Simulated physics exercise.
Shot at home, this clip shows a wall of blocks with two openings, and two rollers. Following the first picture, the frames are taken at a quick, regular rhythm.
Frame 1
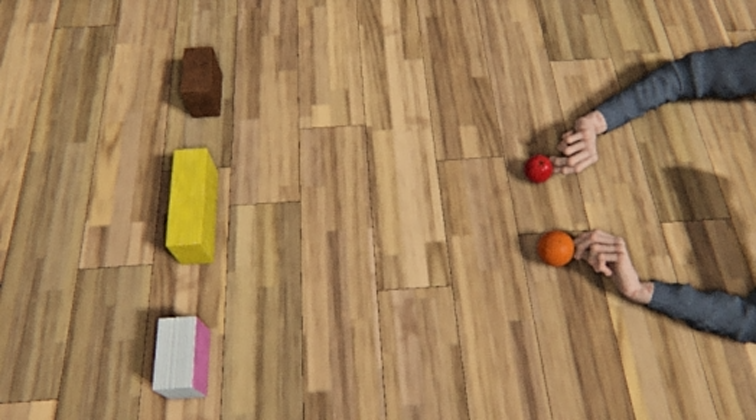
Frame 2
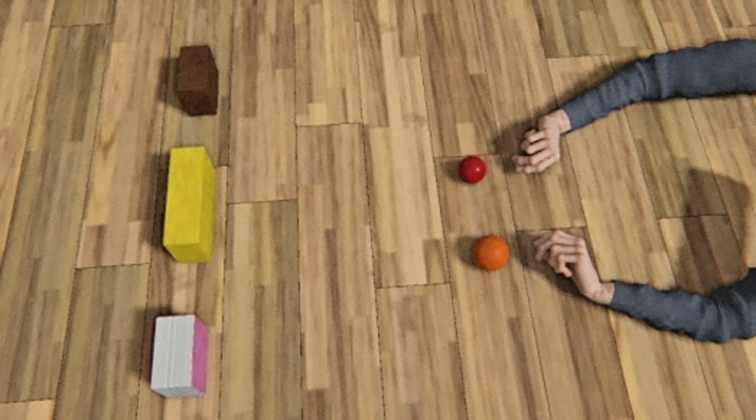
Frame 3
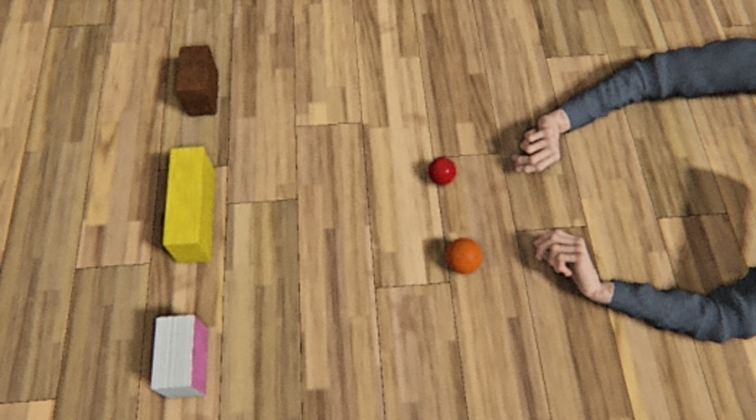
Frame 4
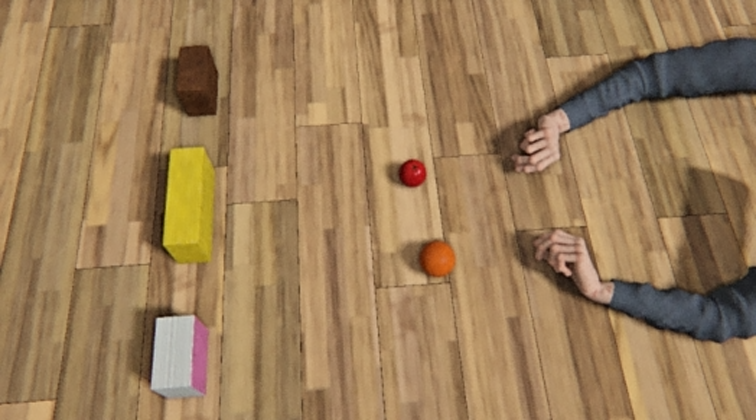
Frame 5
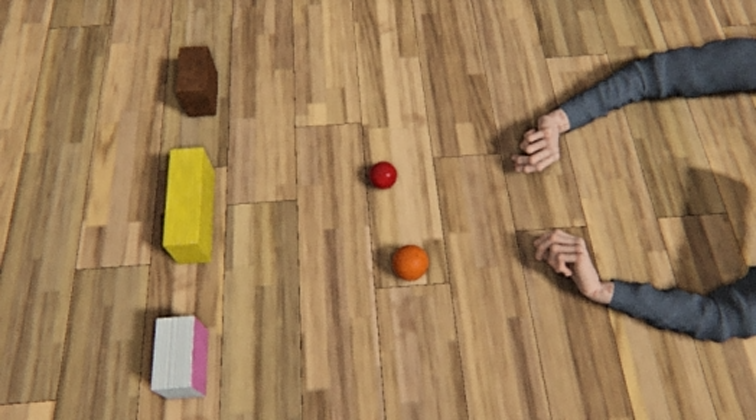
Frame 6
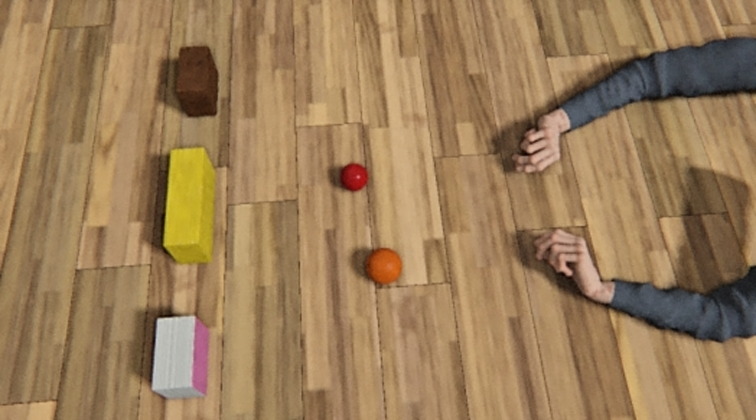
A red tomato and an orange roll steadily leftward side by side across a wood-plank floor seen from above, drifting slightly downward in the view. Two grey-sleeved arms at right release them with a forward push, then stay still, hands curled. At left, a brown brick, a taller yellow block and a white-and-pink block stand motionless in a spaced column, and the camera holds steady.
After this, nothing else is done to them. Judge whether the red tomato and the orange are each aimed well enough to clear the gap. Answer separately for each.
In order: The red tomato should strike one of the blocks; the orange should pass between two blocks.
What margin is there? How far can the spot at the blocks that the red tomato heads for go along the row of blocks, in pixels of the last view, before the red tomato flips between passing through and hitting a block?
28 pixels up, roughly.
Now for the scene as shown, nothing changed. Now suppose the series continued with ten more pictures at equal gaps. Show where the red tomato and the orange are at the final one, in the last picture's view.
(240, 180); (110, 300).
Then, 0.40 s after the last picture, red tomato at rest near (236, 185); orange heading on near (111, 300).
Then, 1.00 s after the last picture, red tomato at rest near (240, 184); orange heading on.
By the end, the red tomato is stopped, near (240, 184); the orange gets between the blocks.
